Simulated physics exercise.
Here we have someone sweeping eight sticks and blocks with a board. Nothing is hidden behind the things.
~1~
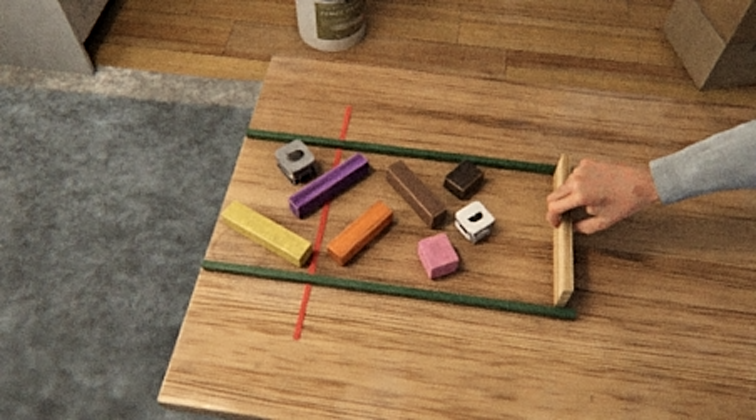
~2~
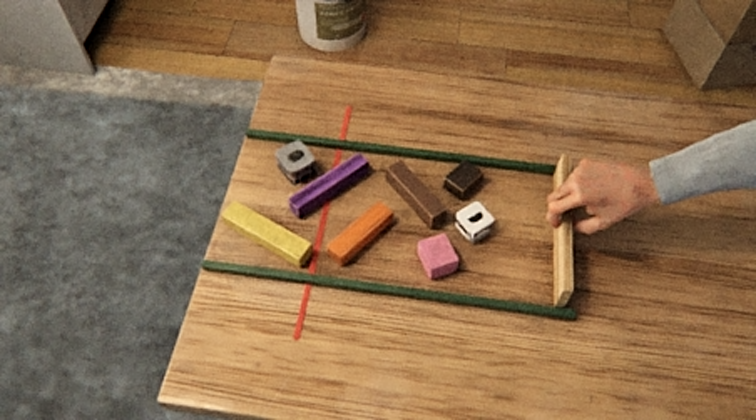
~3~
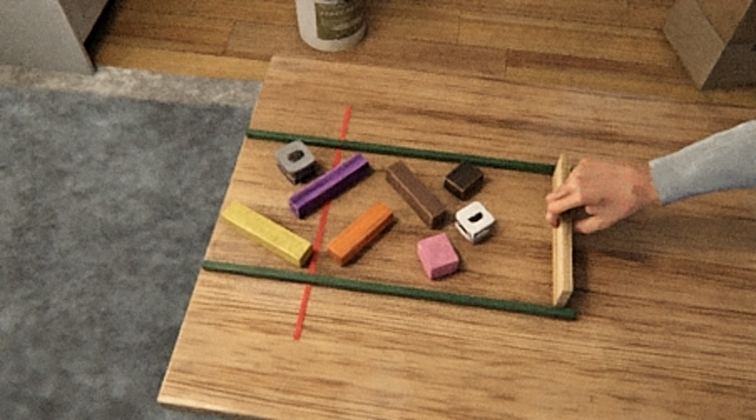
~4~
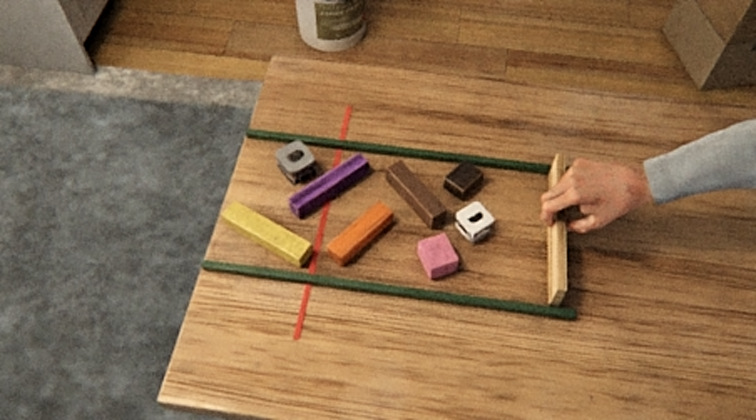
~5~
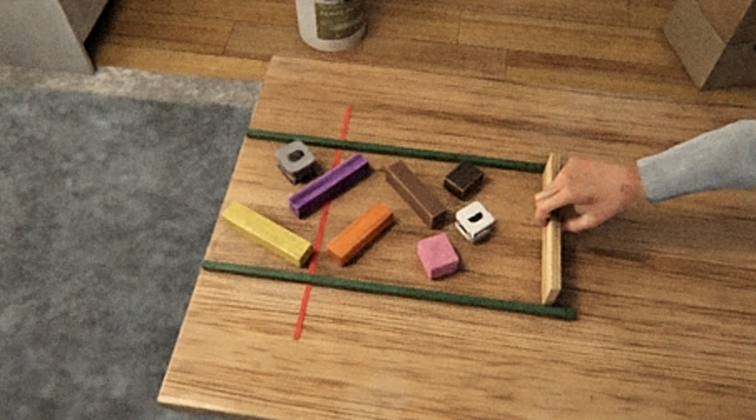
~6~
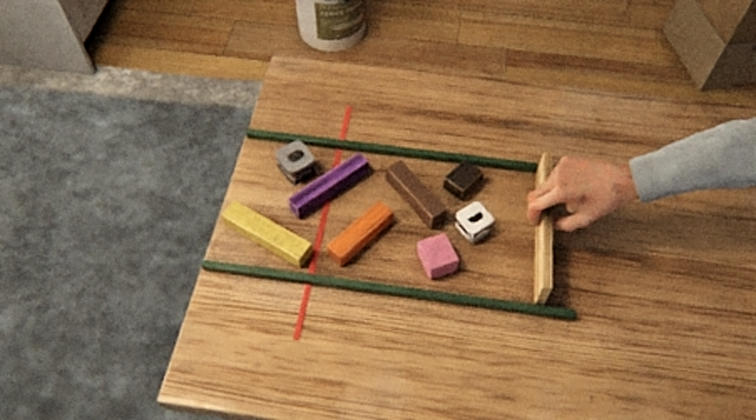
A hand sliding a wooden board slightly left between two green strips, while the colourful sticks and blocks on the table stay still.
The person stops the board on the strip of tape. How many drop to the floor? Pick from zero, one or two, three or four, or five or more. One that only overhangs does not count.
Here the number that fall off is zero.
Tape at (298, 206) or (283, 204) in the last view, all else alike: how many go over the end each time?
The counts: 2 and 3.
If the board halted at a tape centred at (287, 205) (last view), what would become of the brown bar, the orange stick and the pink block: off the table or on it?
The brown bar remains up, the orange stick survives, the pink block survives.
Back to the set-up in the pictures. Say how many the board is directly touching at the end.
It touches 3.
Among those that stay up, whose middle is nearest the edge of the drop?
It is the yellow bar.
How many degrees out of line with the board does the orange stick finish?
Roughly 15° out of line.
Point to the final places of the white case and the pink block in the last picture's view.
The white case stops around (310, 213); the pink block around (299, 240).
A little later, none off yet; yellow bar at rest near (267, 233); grey case at rest near (296, 163); purple stick at rest near (330, 185).
When it is over, the number that fall off is zero.
